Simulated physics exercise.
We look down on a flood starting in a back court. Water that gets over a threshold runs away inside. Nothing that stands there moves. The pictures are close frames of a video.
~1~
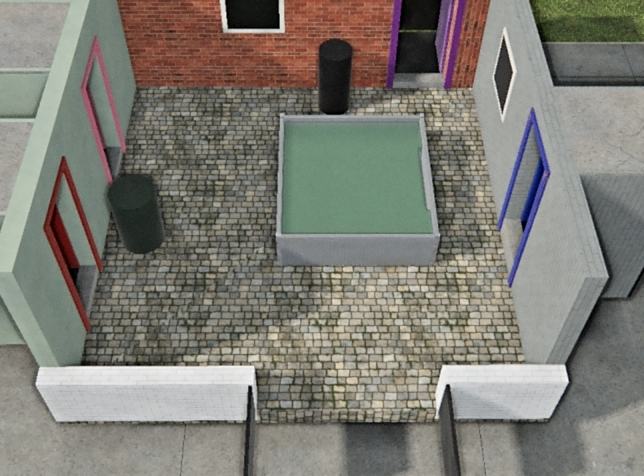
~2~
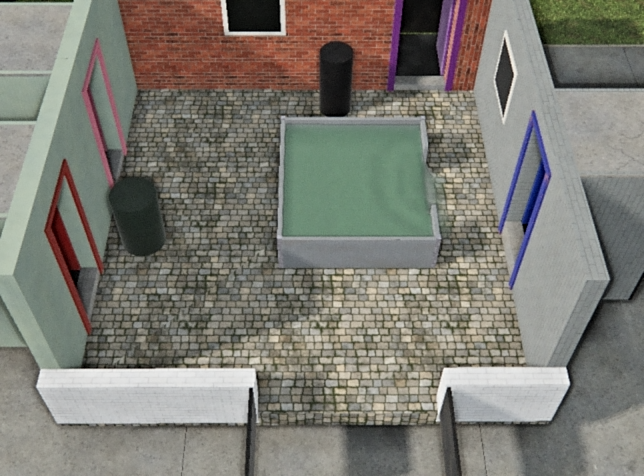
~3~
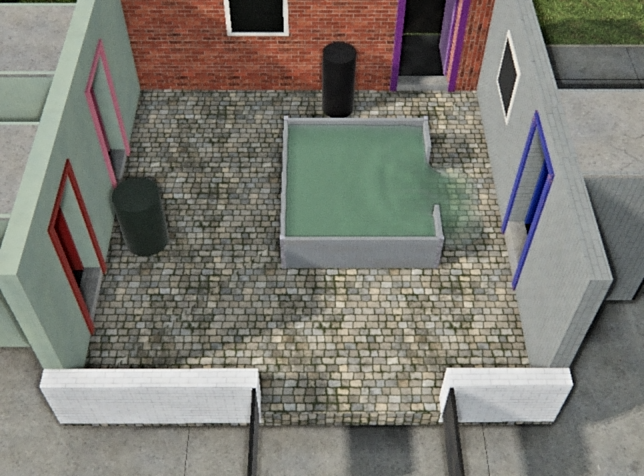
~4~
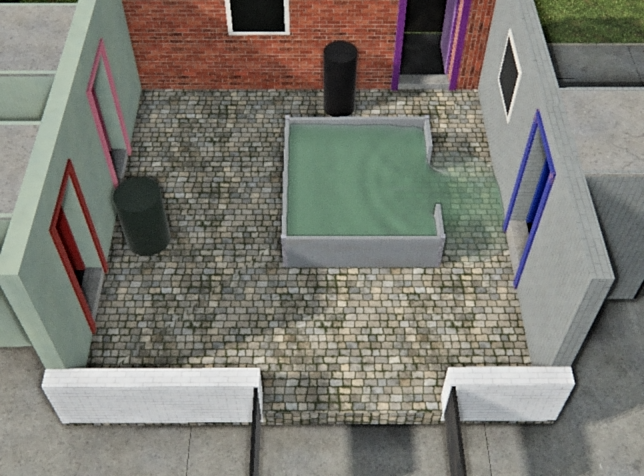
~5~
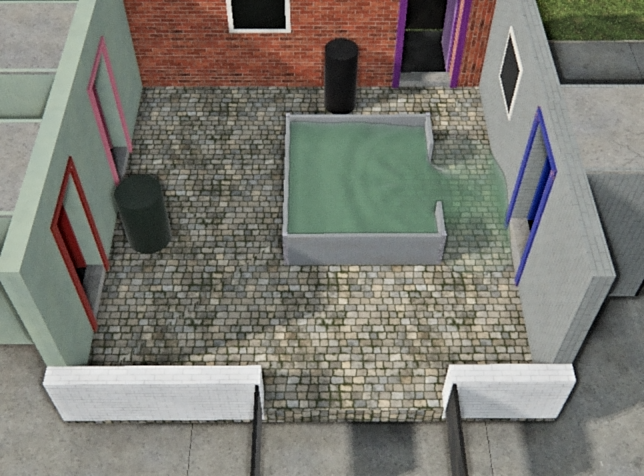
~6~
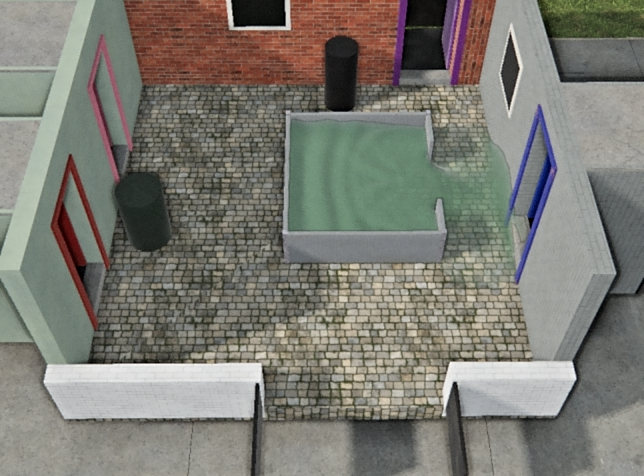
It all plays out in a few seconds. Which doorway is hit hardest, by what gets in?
The purple doorway takes the most.
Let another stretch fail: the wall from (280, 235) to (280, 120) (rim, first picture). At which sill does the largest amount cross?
I say the one in pink.
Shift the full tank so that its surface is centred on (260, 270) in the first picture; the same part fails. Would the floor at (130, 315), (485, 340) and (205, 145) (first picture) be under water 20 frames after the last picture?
In turn: Not flooded, covered, clear.
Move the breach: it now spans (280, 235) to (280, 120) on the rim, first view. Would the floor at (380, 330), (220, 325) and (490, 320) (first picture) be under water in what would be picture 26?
In that order: Dry, awash, no water.
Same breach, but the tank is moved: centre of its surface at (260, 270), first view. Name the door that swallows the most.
Most goes in at the purple door.
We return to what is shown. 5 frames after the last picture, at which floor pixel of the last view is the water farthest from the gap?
Roughly at (525, 365).
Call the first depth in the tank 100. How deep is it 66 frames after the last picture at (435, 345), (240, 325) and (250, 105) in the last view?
In that order: 14, 4 and 8 per cent.
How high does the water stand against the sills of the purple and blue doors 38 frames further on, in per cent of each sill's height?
In turn 130 and 40 per cent.
A moment on, water covers 15 % of the floor; purple door not reached, pink door not reached, blue door wet at the sill, nothing in, red door not reached.
Next, water covers 30 % of the floor; purple door some in, pink door not reached, blue door a trickle in, red door not reached.
Then, water covers 45 % of the floor; purple door a lot in, pink door not reached, blue door a trickle in, red door not reached.
Later, water covers 80 % of the floor; purple door a lot in, pink door wet at the sill, nothing in, blue door a trickle in, red door wet at the sill, nothing in.
In the end, water covers 95 % of the floor; purple door a lot in, pink door wet at the sill, nothing in, blue door a trickle in, red door wet at the sill, nothing in; the purple door has let in the most.
